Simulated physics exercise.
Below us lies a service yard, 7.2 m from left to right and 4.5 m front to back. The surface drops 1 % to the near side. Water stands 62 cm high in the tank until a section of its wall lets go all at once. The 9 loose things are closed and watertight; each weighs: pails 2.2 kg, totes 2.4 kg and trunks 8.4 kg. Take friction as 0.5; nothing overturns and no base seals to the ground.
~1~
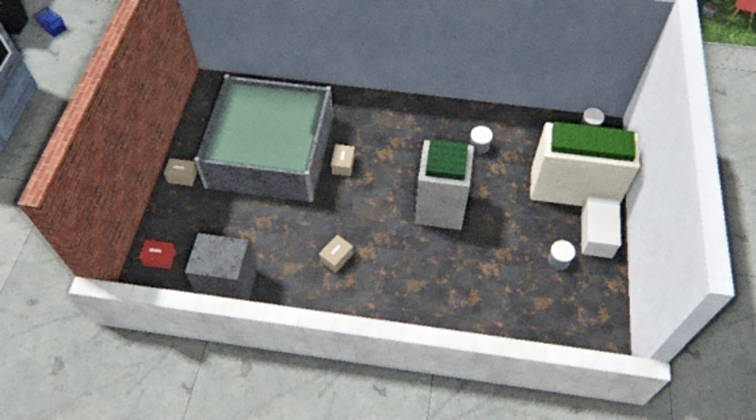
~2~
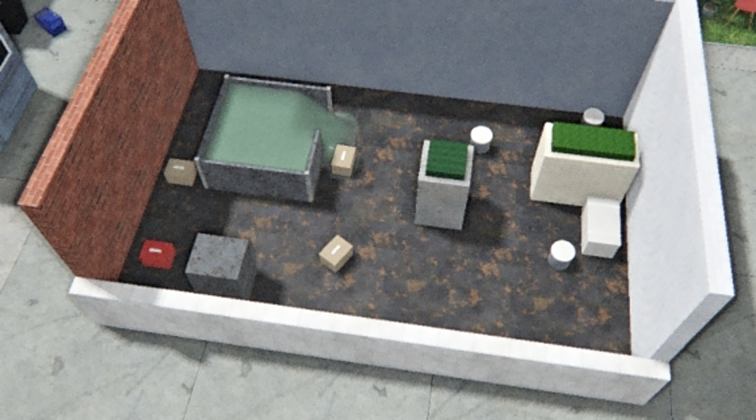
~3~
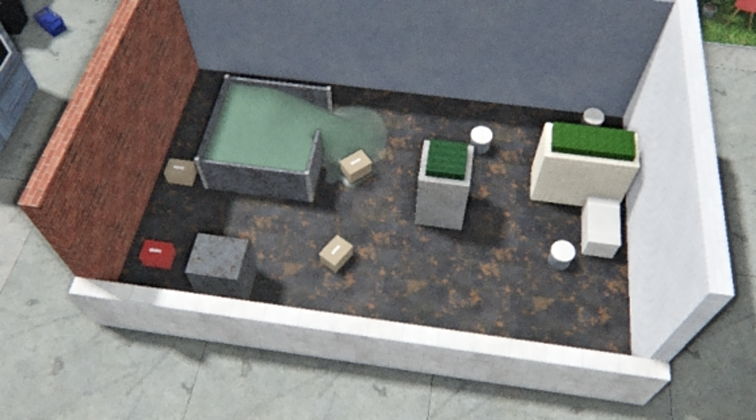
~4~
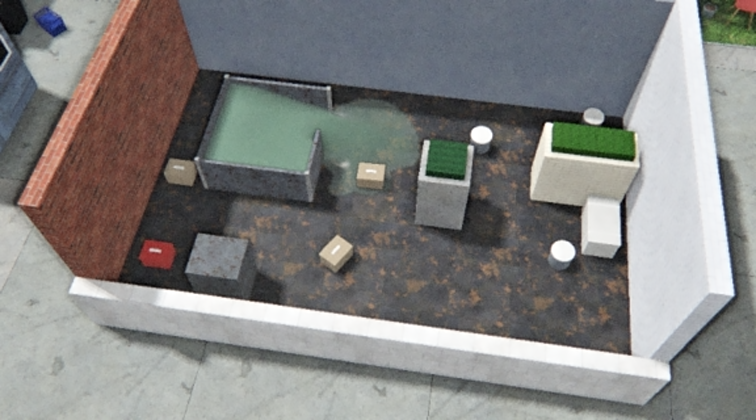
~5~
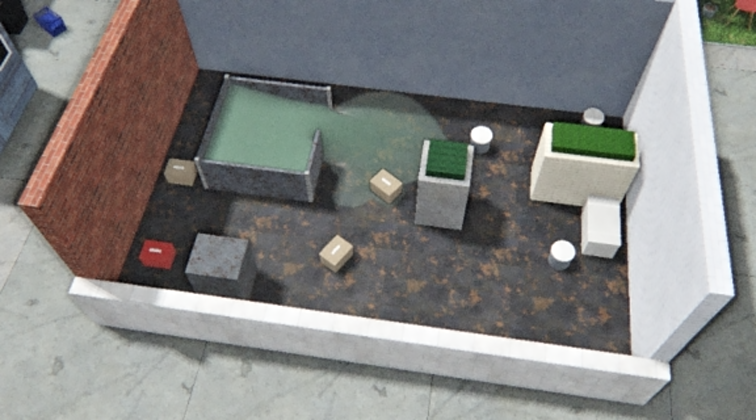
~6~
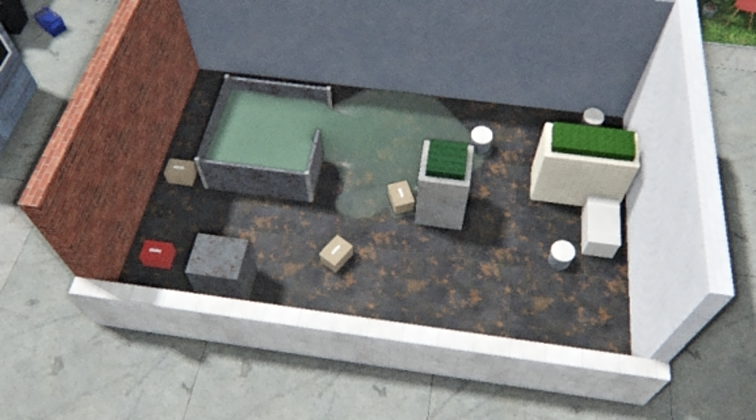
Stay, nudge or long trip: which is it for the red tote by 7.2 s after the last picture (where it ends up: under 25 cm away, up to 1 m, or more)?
The red tote barely shifts.
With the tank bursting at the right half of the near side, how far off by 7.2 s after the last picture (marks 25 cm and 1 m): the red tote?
Then the red tote travels far.
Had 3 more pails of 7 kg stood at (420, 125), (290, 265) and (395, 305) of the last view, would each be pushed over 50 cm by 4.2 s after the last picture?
In that order: Past it, less, less.
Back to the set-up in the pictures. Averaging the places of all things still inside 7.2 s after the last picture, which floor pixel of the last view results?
Near (360, 239).
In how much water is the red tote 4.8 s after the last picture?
Roughly 0 cm.
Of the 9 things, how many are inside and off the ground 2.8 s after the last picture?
At that moment 4.
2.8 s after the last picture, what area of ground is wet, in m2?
Some 22 m2.
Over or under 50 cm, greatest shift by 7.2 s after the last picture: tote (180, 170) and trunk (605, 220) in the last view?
In turn: Under, past it.
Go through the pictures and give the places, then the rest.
The first frame shows the red tote at (156, 251) rests on the ground; water covers 2.5 m2; 0 of 9 have shifted.
The second frame shows the red tote at (156, 251), on the bottom; water covers 3.0 m2; 0 of 9 have shifted.
The third frame shows the red tote at (156, 251), on the bottom; water covers 3.7 m2; 1 of 9 have shifted.
The fourth frame shows the red tote at (156, 251), on the bottom; water covers 4.6 m2; 1 of 9 have shifted.
The fifth frame shows the red tote at (156, 251) rests on the ground; water covers 5.7 m2; 1 of 9 have shifted.
The sixth frame shows the red tote at (156, 251), on the bottom; water covers 6.8 m2; 1 of 9 have shifted.
Then, 0.9 s after the last picture the red tote is near (156, 251), 0.0 m from its start, aground; 1 afloat.
Then, 2.8 s after the last picture the red tote is near (156, 251), 0.0 m from its start, aground; 4 afloat.
Then, 4.8 s after the last picture the red tote is near (156, 251), 0.0 m from its start, aground; 6 afloat.
Then, 7.2 s after the last picture the red tote is near (156, 251), 0.0 m from its start, aground; 7 afloat.
